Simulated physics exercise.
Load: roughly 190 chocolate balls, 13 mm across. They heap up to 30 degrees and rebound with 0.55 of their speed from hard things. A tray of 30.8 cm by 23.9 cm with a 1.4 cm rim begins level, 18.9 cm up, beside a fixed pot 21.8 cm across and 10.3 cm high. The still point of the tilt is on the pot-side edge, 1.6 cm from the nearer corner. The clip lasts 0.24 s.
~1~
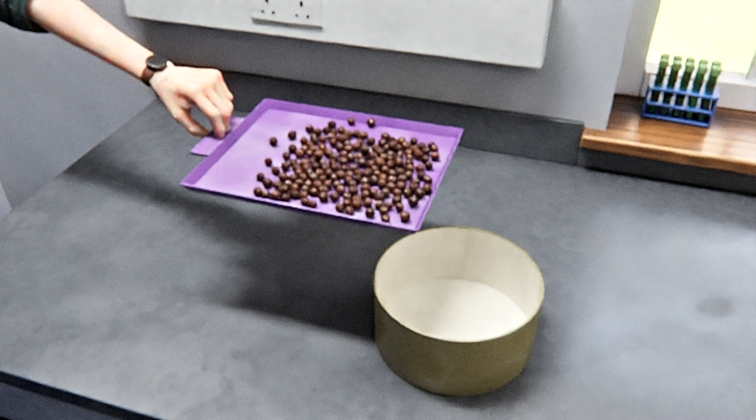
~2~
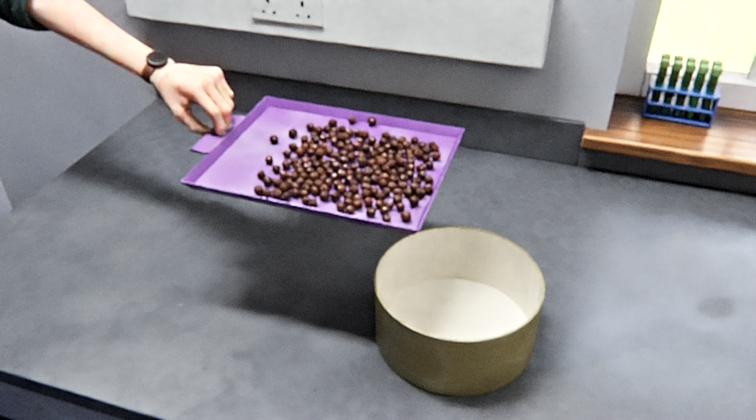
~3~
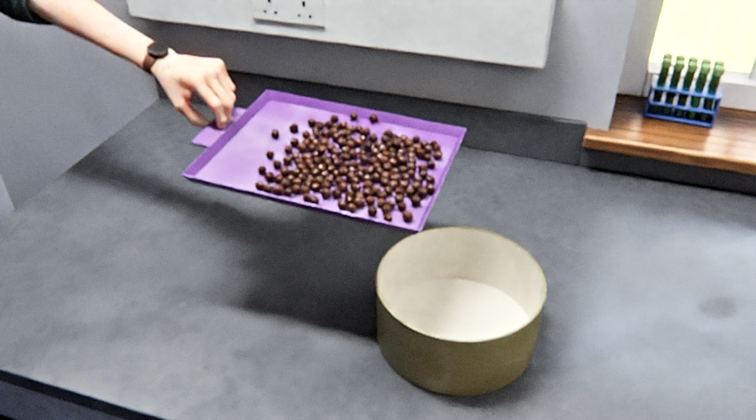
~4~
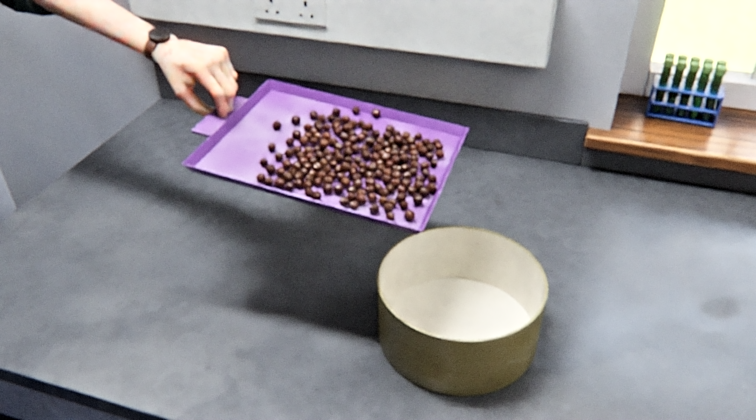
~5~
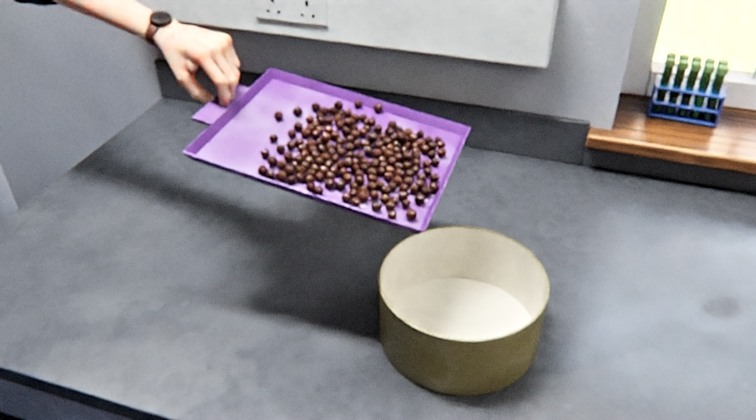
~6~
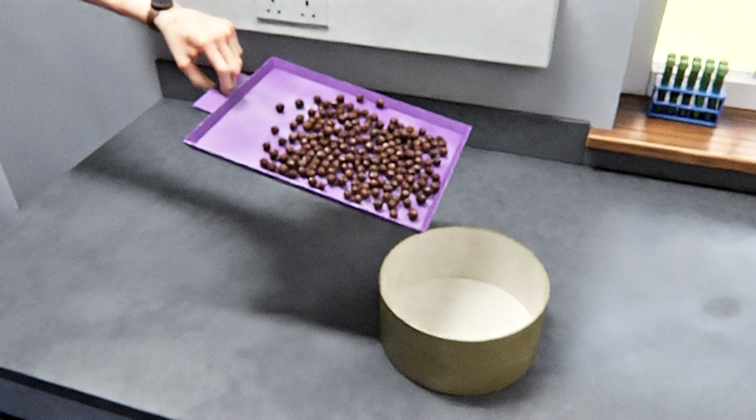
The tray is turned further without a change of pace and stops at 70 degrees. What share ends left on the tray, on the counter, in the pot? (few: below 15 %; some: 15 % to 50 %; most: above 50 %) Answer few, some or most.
Tray few, counter some, pot most.
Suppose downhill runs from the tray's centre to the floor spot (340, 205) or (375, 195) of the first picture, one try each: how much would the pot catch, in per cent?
About 55 and 95 per cent.
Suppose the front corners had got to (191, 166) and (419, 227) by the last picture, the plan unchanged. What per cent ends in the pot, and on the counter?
Pot 60, counter 40.
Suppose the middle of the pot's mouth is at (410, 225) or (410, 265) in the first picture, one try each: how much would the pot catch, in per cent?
Some 40 and 65 per cent.
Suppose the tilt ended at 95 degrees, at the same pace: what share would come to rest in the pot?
Then about 75 per cent.
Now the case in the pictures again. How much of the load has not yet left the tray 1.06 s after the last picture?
About 5 per cent.
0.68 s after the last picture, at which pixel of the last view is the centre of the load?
Around (453, 186).
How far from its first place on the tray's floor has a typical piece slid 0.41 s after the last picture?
About 6 cm.
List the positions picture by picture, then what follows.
Tray tilt 0 degrees, front corners at (188, 181) and (413, 225); middle of the pieces at (353, 169); pot at (458, 278), in the first frame.
Tray tilt 1 degrees, front corners at (189, 179) and (414, 225); middle of the pieces at (354, 168), in the second frame.
Tray tilt 3 degrees, front corners at (189, 172) and (416, 225); middle of the pieces at (355, 165), in the third frame.
Tray tilt 6 degrees, front corners at (190, 162) and (418, 225), lowest corner right front; middle of the pieces at (358, 161), in the fourth frame.
Tray tilt 9 degrees, front corners at (191, 150) and (420, 225), lowest corner right front; middle of the pieces at (360, 156), in the fifth frame.
Tray tilt 12 degrees, front corners at (192, 139) and (421, 226), lowest corner right front; middle of the pieces at (361, 152); pot at (463, 277), in the sixth frame.
Then, 0.41 s after the last picture, tilt 40 degrees; the tray holds 100 %, the pot 0 %.
Then, 0.68 s after the last picture, tilt 58 degrees; the tray holds 55 %, the pot 20 %.
Then, 1.06 s after the last picture, tilt 70 degrees; the tray holds 5 %, the pot 65 %.
In the end, tray 0 %, counter 25 %, pot 75 %.
